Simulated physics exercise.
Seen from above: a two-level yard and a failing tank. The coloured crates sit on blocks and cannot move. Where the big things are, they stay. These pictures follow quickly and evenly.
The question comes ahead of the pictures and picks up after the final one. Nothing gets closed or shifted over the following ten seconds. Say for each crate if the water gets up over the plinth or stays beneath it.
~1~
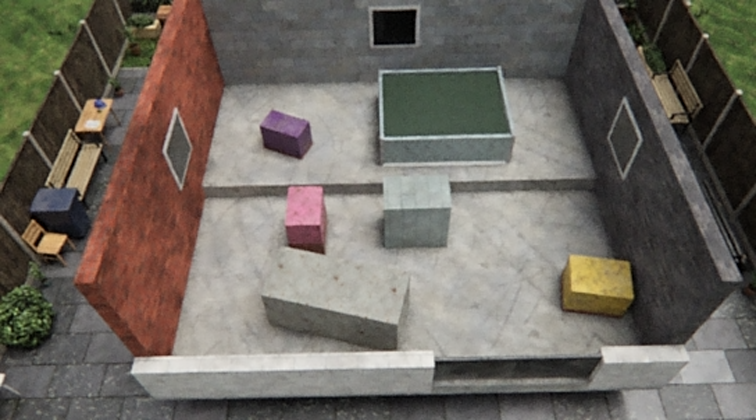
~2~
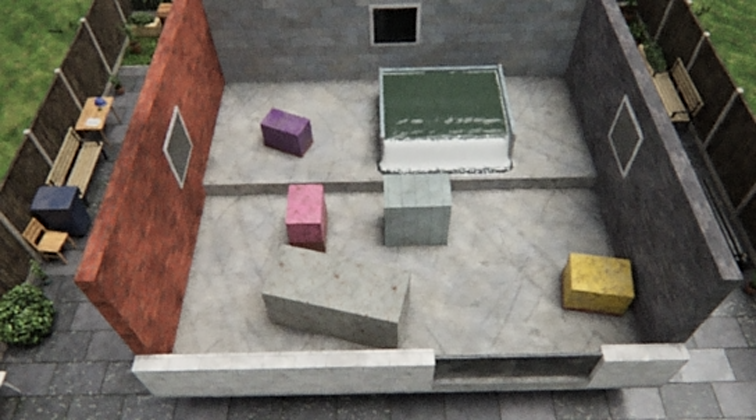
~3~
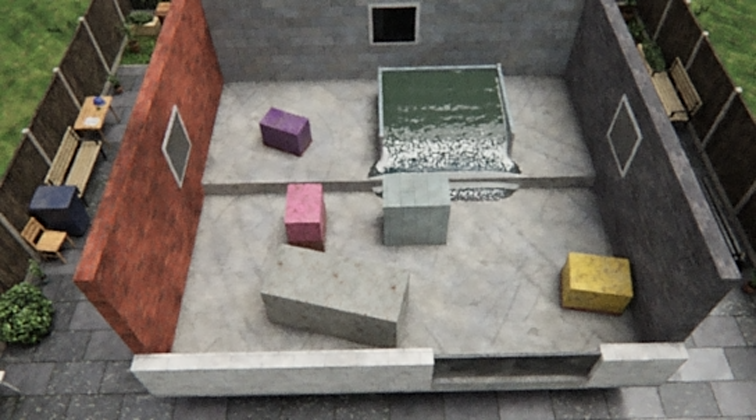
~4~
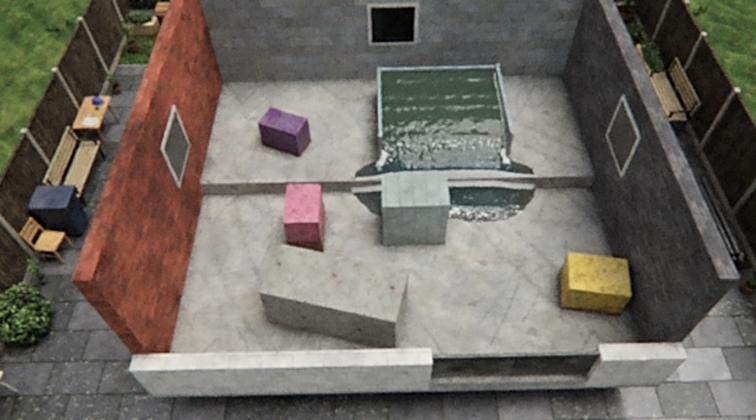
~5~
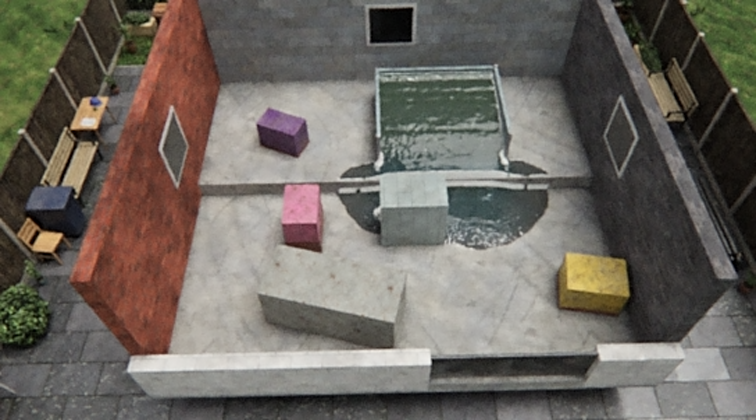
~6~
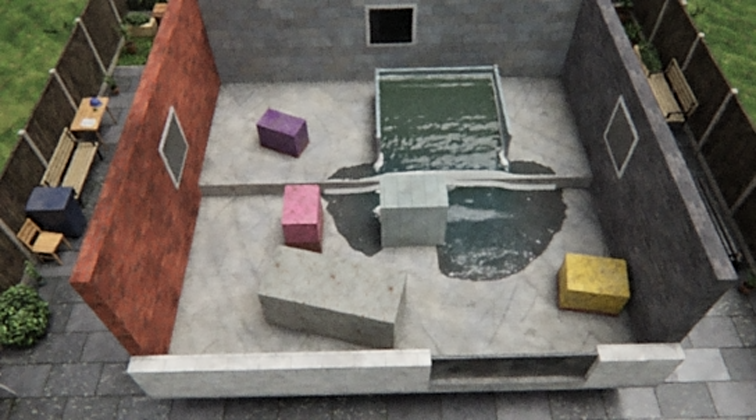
The purple crate is missed by the water; the pink crate is missed by the water; the yellow crate is reached by the water.
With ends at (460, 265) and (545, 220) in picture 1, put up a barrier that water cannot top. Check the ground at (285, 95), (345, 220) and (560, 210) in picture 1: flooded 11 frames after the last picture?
First unwetted, then inundated, then inundated.
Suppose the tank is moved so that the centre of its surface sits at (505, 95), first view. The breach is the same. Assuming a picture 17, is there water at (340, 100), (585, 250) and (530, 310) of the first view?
First unwetted; next drenched; last drenched.
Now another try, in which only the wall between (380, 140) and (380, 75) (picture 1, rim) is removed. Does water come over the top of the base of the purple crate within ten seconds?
The purple one is reached.
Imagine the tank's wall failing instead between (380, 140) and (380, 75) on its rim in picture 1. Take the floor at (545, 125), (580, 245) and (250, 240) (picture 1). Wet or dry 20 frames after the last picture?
Okay, the first is left untouched, the next is left untouched, and the last is waterlogged.
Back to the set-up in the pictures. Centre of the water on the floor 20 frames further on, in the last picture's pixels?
I'd put it at around (454, 244).
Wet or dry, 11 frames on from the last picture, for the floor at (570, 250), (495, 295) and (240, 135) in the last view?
First spot swamped, second spot swamped, third spot clear.
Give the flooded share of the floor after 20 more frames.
Close to 55 percent, by my reckoning.
A moment on, water covers 30 % of the floor; the purple crate not reached, the pink crate water round its plinth, the yellow crate water round its plinth.
Next, water covers 40 % of the floor; the purple crate not reached, the pink crate water round its plinth, the yellow crate water round its plinth.
Then, water covers 55 % of the floor; the purple crate not reached, the pink crate water round its plinth, the yellow crate water round its plinth.
Later, water covers 60 % of the floor; the purple crate not reached, the pink crate water round its plinth, the yellow crate water round its plinth.
In the end, water covers 60 % of the floor; the purple crate stayed above the water, the pink crate stayed above the water, the yellow crate was topped.
